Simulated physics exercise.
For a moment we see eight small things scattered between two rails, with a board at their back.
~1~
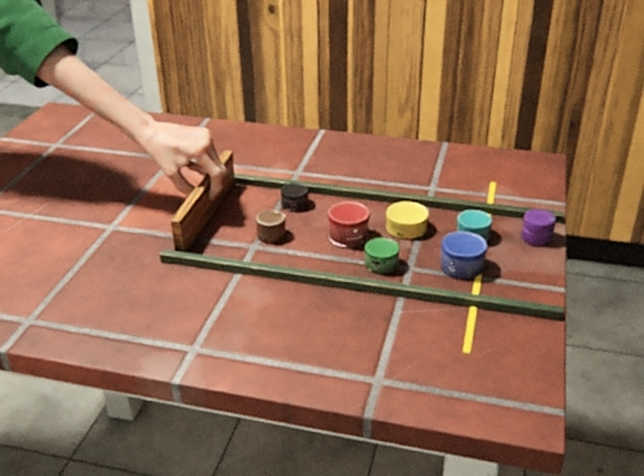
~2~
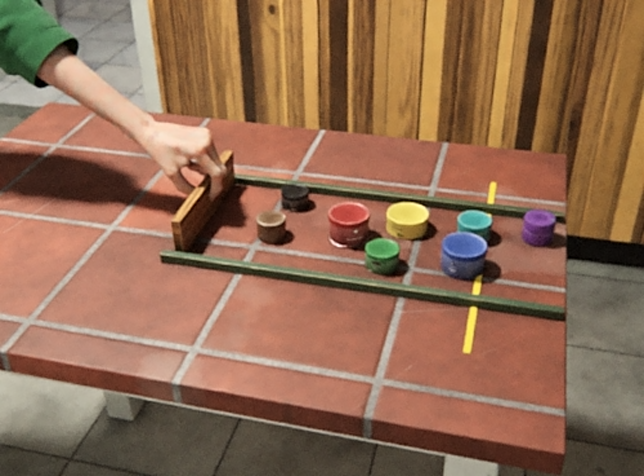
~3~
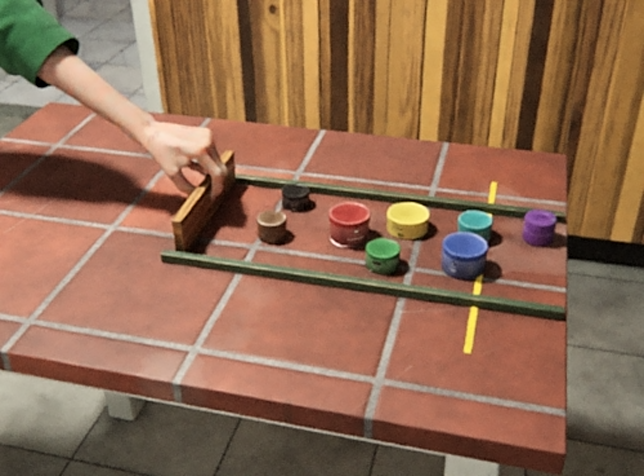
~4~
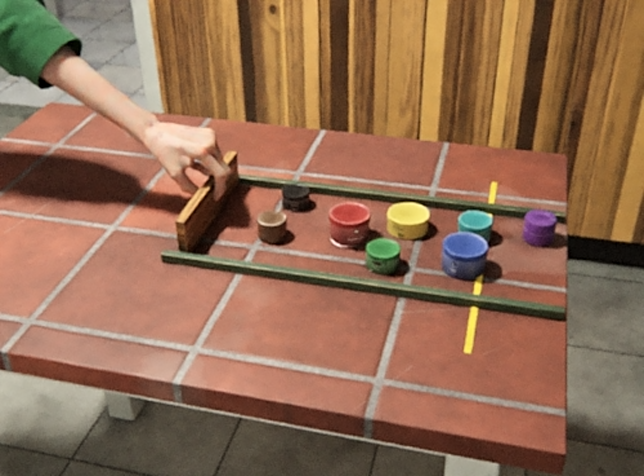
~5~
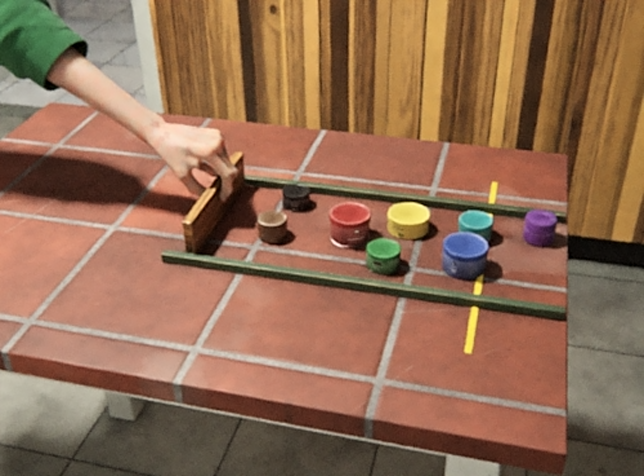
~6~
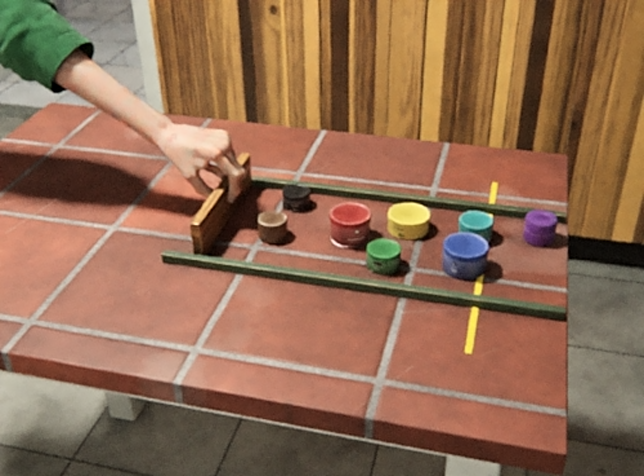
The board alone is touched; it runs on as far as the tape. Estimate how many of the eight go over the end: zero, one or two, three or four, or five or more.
Ha, one or two come down.
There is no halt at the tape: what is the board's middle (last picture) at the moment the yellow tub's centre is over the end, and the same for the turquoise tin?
About (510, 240), and (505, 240) for the other.
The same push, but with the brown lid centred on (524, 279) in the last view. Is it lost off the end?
Result: It remains there.
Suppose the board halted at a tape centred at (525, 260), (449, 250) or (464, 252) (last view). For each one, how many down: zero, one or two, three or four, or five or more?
In turn: Three to four, none, none at all.
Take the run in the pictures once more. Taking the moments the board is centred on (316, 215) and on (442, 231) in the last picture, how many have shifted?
The count is 3 at the first point and 7 at the second.
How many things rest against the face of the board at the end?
I count 4 of them.
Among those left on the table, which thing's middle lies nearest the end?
That's the turquoise tin, it ends up nearest.
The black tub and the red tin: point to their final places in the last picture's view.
First (503, 221), then (507, 237).
A little later, none off yet; purple lid at rest near (540, 228); turquoise tin at rest near (475, 228); blue tub at rest near (465, 256).
Next, none off yet; purple lid at rest near (540, 228); turquoise tin moving near (480, 229); blue tub at rest near (465, 256).
When it is over, the number that fall off is one or two; down, purple lid.
